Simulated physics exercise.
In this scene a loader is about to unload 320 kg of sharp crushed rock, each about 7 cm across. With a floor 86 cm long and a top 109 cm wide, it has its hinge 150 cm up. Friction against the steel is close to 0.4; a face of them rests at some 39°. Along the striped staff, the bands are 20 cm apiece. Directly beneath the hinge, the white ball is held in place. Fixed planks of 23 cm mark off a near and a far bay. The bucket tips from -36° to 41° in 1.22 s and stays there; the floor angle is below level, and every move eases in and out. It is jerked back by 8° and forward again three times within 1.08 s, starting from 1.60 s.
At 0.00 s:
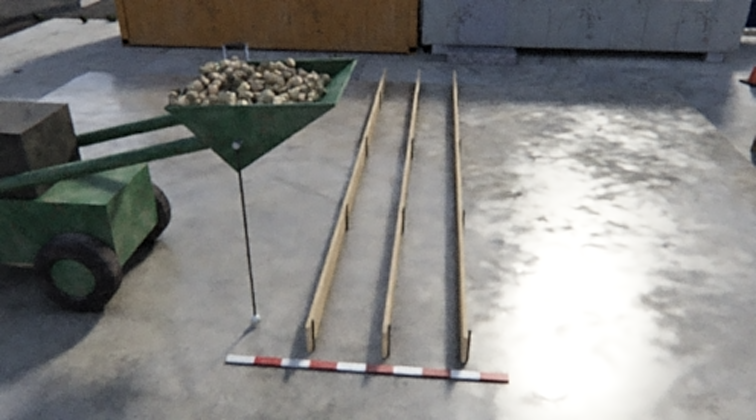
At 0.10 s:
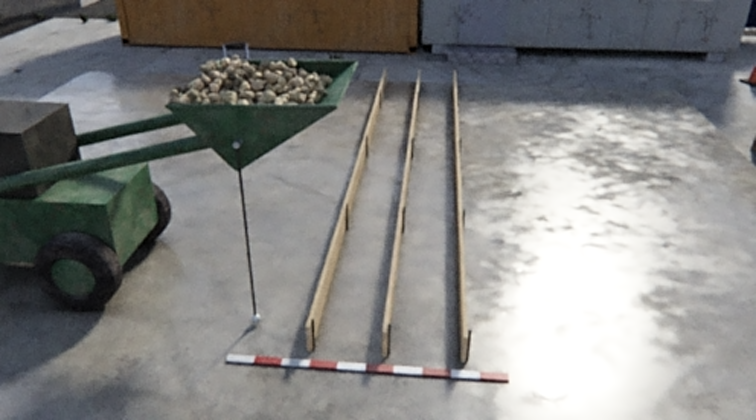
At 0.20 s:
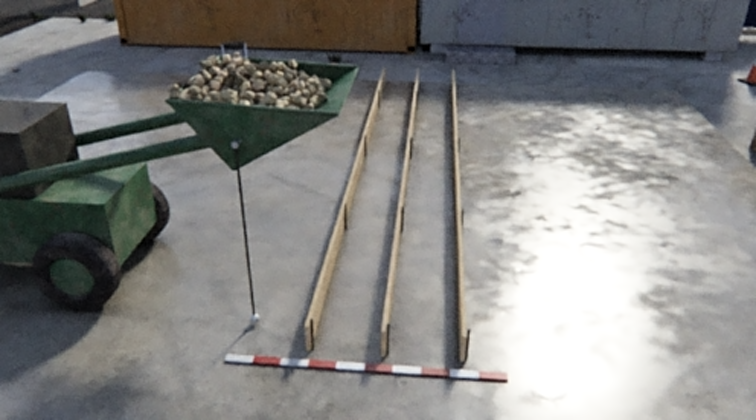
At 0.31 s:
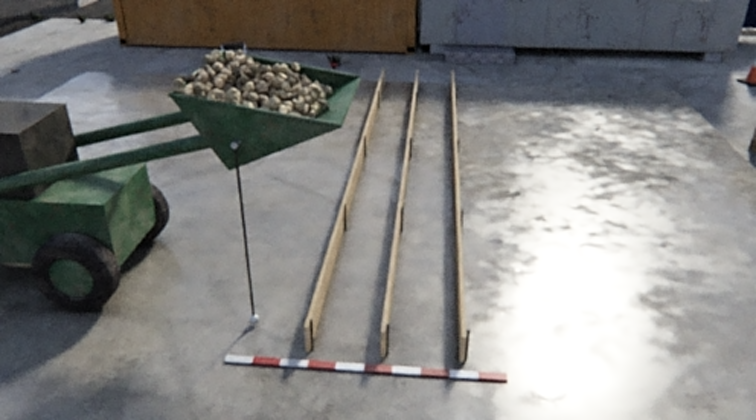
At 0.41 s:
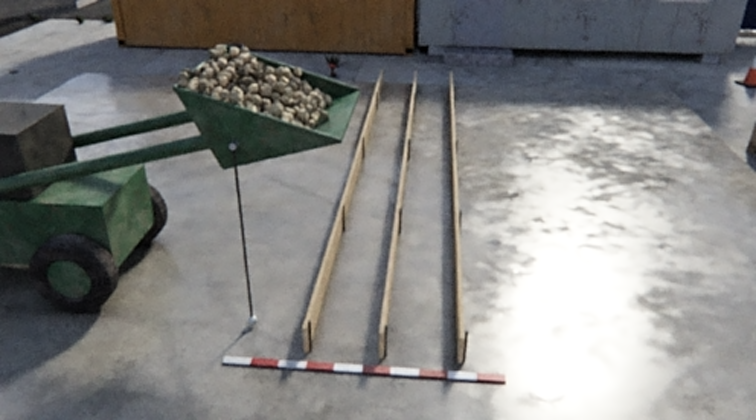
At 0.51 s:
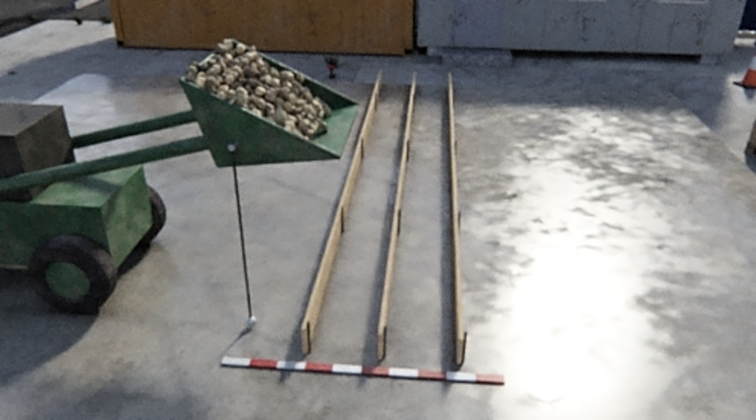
A green bucket heaped with stones, held up by the arms of a wheeled loader, tilted steadily downward on its right side, and the stones shifted a little within it above the concrete floor.
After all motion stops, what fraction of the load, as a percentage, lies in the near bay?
Roughly 70 per cent of the load is in the near bay.
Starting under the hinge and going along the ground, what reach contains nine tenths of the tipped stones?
Close to 140 cm from the hinge.
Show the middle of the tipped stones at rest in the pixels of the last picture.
About (374, 277).
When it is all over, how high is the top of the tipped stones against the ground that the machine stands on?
Around 34 cm above it, I'd say.
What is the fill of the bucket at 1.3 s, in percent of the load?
I'd say near 65 per cent is still held inside.
After 0.9 s the floor is at 29°; 100 % in the bucket; the foremost stones are at (318, 166).
After 1.3 s the floor is at 41°; 63 % in the bucket, 1 % short of the bays, 37 % in the near bay; the foremost stones are at (369, 226).
After 3.1 s the floor is at 41°; 0 % in the bucket, 70 % in the near bay, 30 % in the far bay; the foremost stones are at (450, 290).
After 5.7 s the floor is at 41°; 0 % in the bucket, 70 % in the near bay, 30 % in the far bay; the foremost stones are at (450, 290).
